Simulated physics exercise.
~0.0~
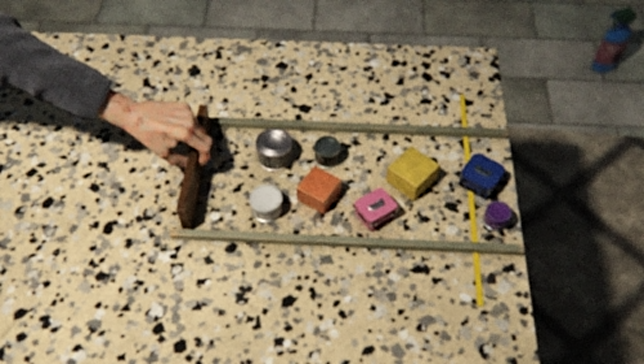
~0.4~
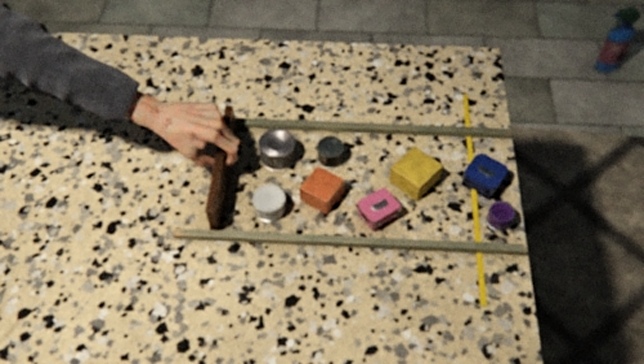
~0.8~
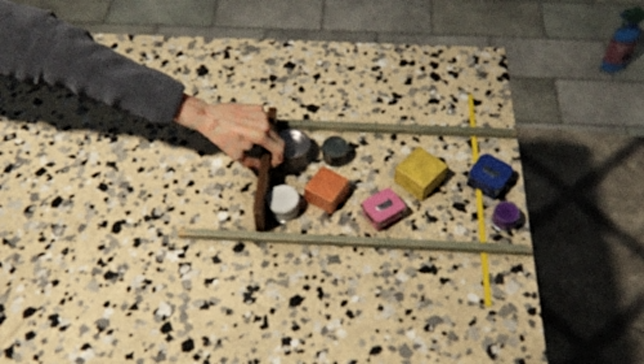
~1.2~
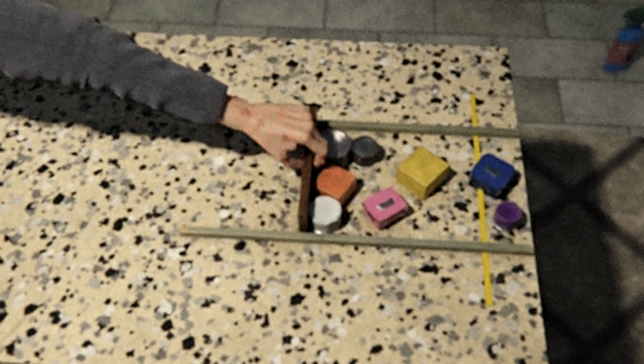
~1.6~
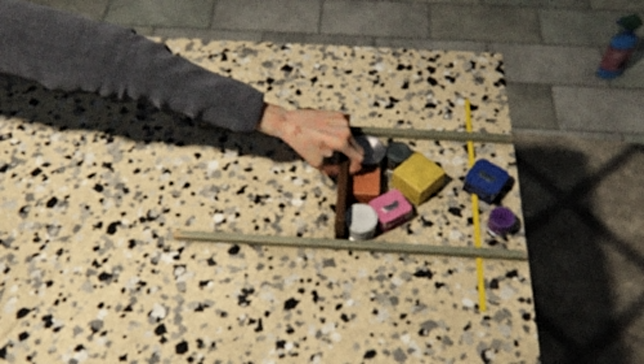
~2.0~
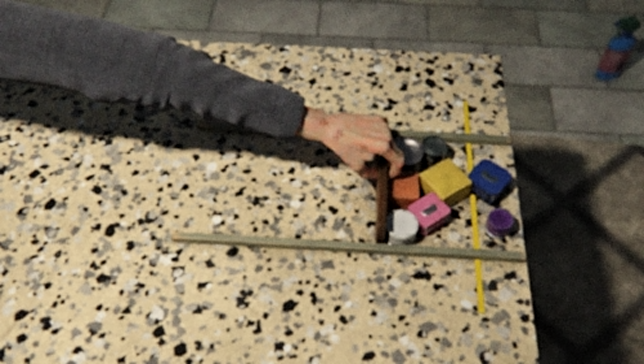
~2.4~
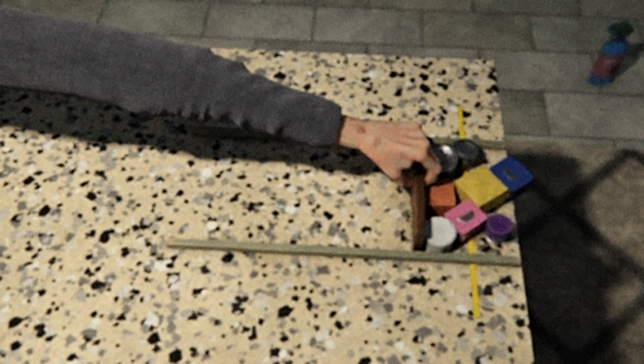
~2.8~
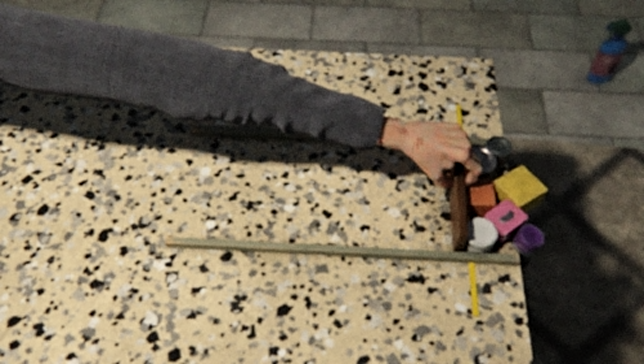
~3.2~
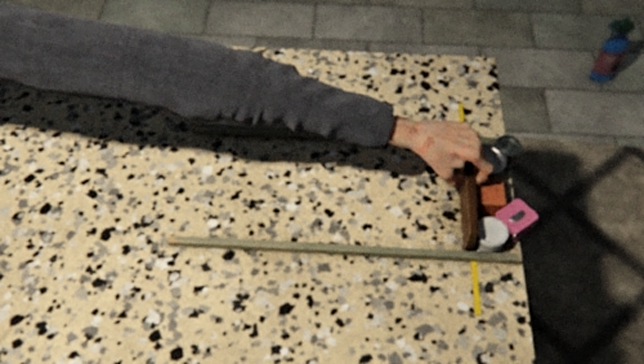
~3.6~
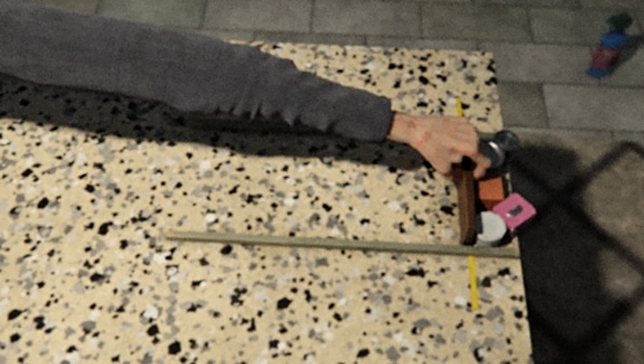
The clip opens on a speckled tabletop where a hand grips an upright brown board at the left of a channel between two long strips, with small colourful blocks and pots scattered ahead. The hand pushes the board right, gathering the grey and white pots first, then the orange block and the pink one. The growing cluster presses into the yellow block, and soon the blue case and purple tin shift towards the table's end. Blue, then yellow and purple, go over the edge. The board stops near the yellow tape, leaving the pots, orange block and pink piece crowded at the brink.
